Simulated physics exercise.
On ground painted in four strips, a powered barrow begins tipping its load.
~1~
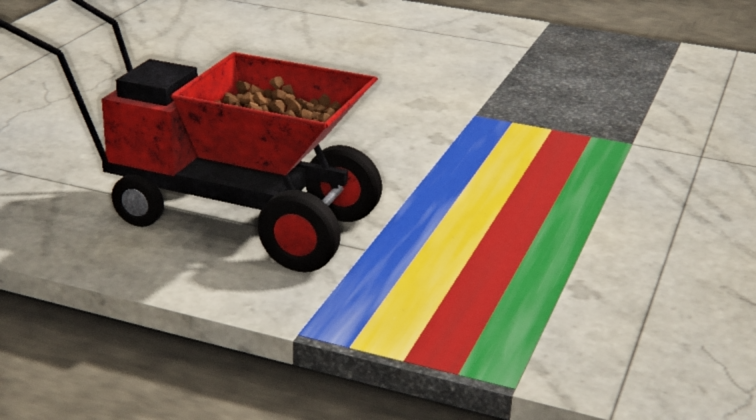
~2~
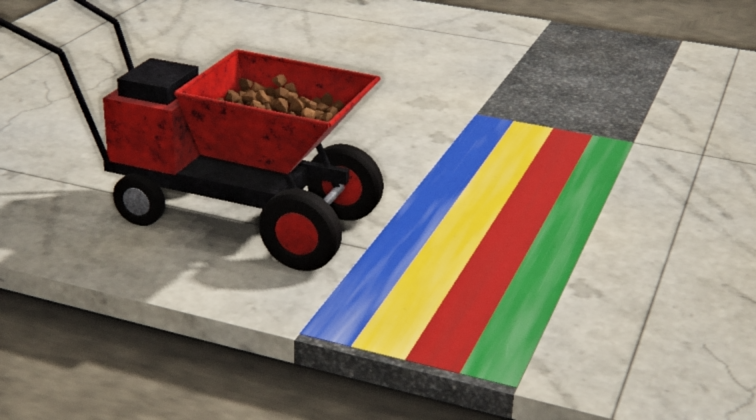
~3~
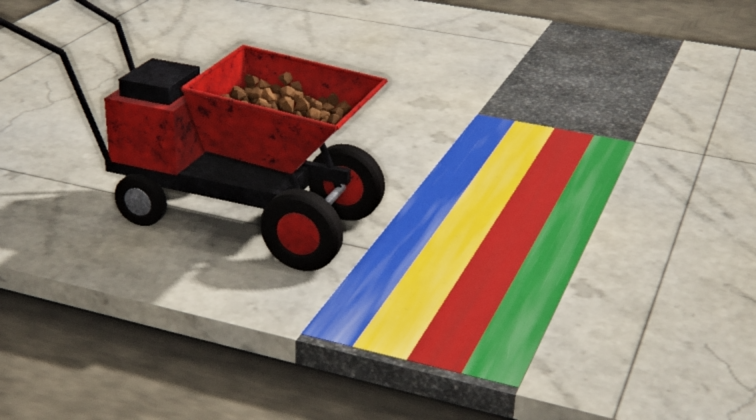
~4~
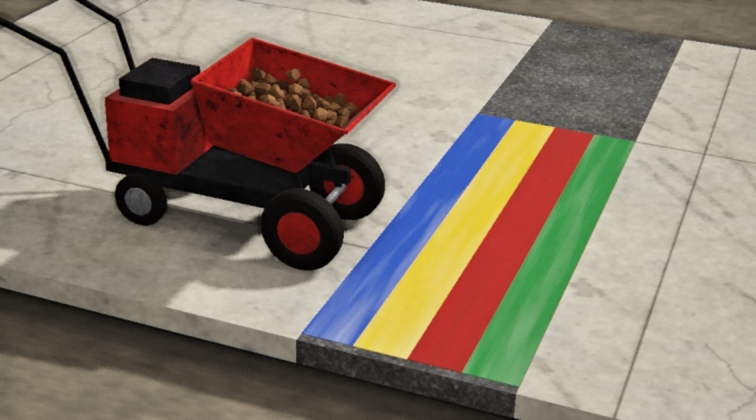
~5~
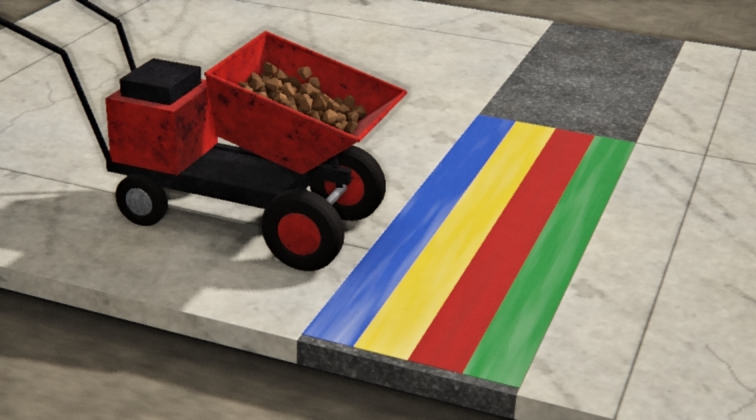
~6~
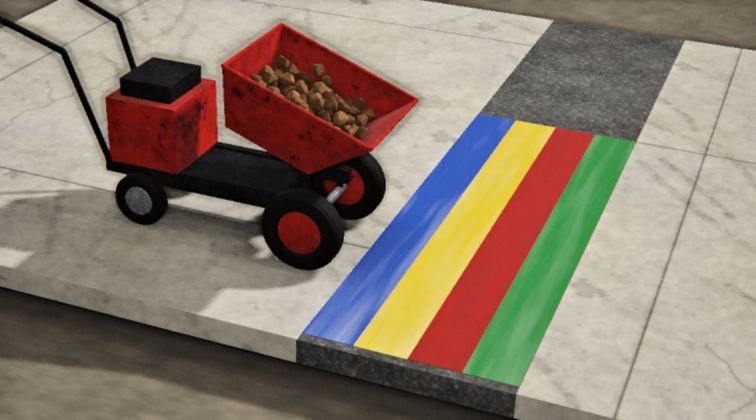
A red barrow loaded with brown clods stood beside blue, yellow, red and green strips on the pale ground, and its skip slowly tilted forward to the right, the back edge rising while the wheels stayed put.
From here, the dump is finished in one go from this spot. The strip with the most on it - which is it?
That is the red strip.
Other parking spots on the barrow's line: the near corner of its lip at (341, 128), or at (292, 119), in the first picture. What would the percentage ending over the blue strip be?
It comes out near 0 in a hundred for the first and near 0 in a hundred for the second.
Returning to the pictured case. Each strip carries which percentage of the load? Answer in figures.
Approximate shares - blue strip 0, yellow strip 20, red strip 45, green strip 20.
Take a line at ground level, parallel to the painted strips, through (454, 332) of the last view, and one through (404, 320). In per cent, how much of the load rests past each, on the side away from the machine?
Near 50 % and near 90 %, in that order.
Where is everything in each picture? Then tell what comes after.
Lip of the skip at (326, 125), level; top of the load at (263, 113), clay clods; blue strip at (350, 306); yellow strip at (401, 318); red strip at (453, 331); green strip at (507, 343), in the first picture.
Lip of the skip at (329, 125), tipped barely; top of the load at (265, 111), in the second picture.
Lip of the skip at (336, 128), tipped barely; top of the load at (271, 109), in the third picture.
Lip of the skip at (346, 132), tipped a little; top of the load at (266, 100), in the fourth picture.
Lip of the skip at (358, 141), tipped a little; top of the load at (277, 97), in the fifth picture.
Lip of the skip at (370, 150), tipped clearly; top of the load at (268, 91); blue strip at (354, 304); yellow strip at (405, 316); red strip at (457, 329); green strip at (510, 341), in the sixth picture.
Soon after the last picture, skip tipped steeply; all in the skip.
A little later, skip tipped right over; most in the skip; a small part over the yellow strip; about a quarter over the red strip; a stray few over the green strip.
Later still, skip tipped right over; a small part in the skip; about a quarter over the yellow strip; about half over the red strip; about a quarter over the green strip; a small part off the paint.
At rest, skip tipped right over; a small part in the skip; none over the blue strip; about a quarter over the yellow strip; about half over the red strip; about a quarter over the green strip; a small part off the paint.
